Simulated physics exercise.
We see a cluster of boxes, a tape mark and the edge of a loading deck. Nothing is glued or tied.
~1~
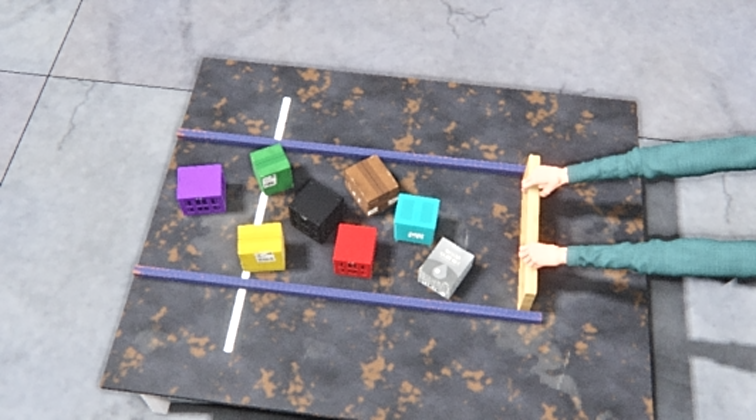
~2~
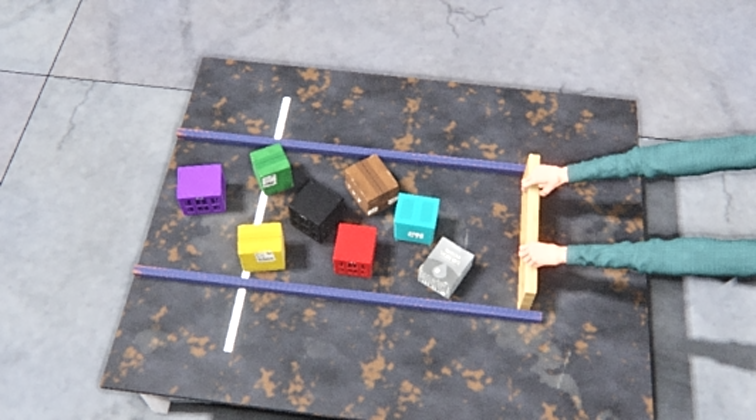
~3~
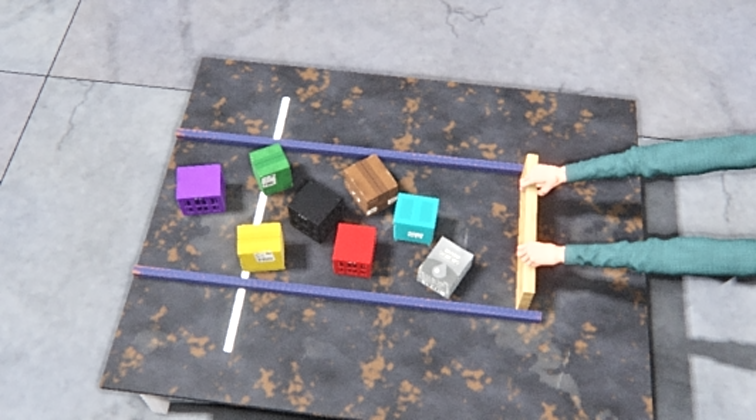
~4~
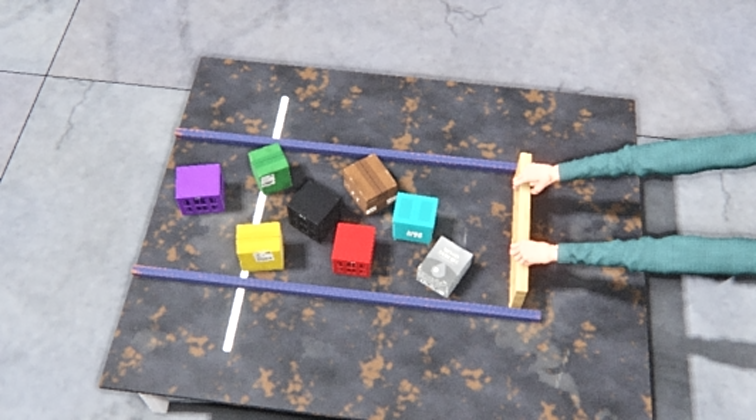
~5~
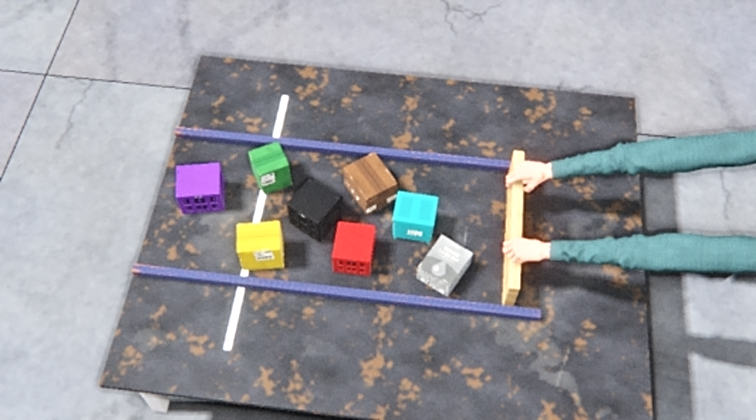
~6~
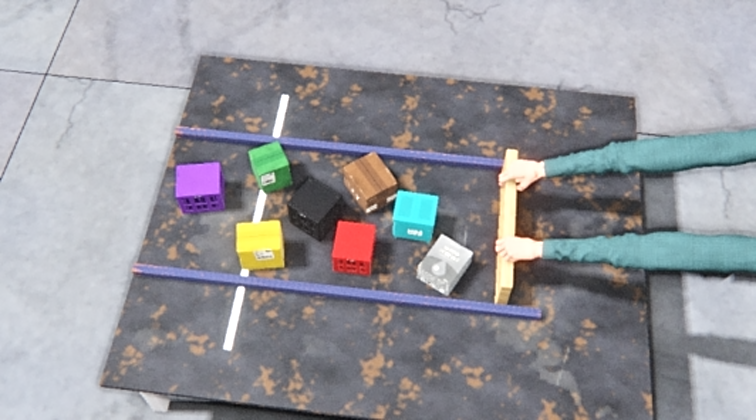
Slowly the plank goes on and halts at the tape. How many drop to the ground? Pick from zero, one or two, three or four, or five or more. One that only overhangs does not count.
Outcome: The number that fall off is zero.
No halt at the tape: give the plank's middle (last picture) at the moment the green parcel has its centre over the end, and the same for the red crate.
Near (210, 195) and (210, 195).
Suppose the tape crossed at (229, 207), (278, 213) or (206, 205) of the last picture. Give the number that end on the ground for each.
The counts: 2, 0 and 5.
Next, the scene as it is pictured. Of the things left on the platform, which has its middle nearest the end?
That is the purple crate.
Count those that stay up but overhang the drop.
It comes to 2.
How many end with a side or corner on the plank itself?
3 of them.
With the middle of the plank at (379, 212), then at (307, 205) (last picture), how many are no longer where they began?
By then 5, and 7.
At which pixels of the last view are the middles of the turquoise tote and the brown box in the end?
About (237, 200), and the other about (248, 162).
A little later, none off yet; purple crate at rest near (201, 188); green parcel at rest near (271, 168); yellow parcel at rest near (261, 246).
Next, none off yet; purple crate at rest near (201, 188); green parcel shifted a little near (260, 161); yellow parcel shifted about its own width near (202, 237).
When it is over, the number that fall off is zero.
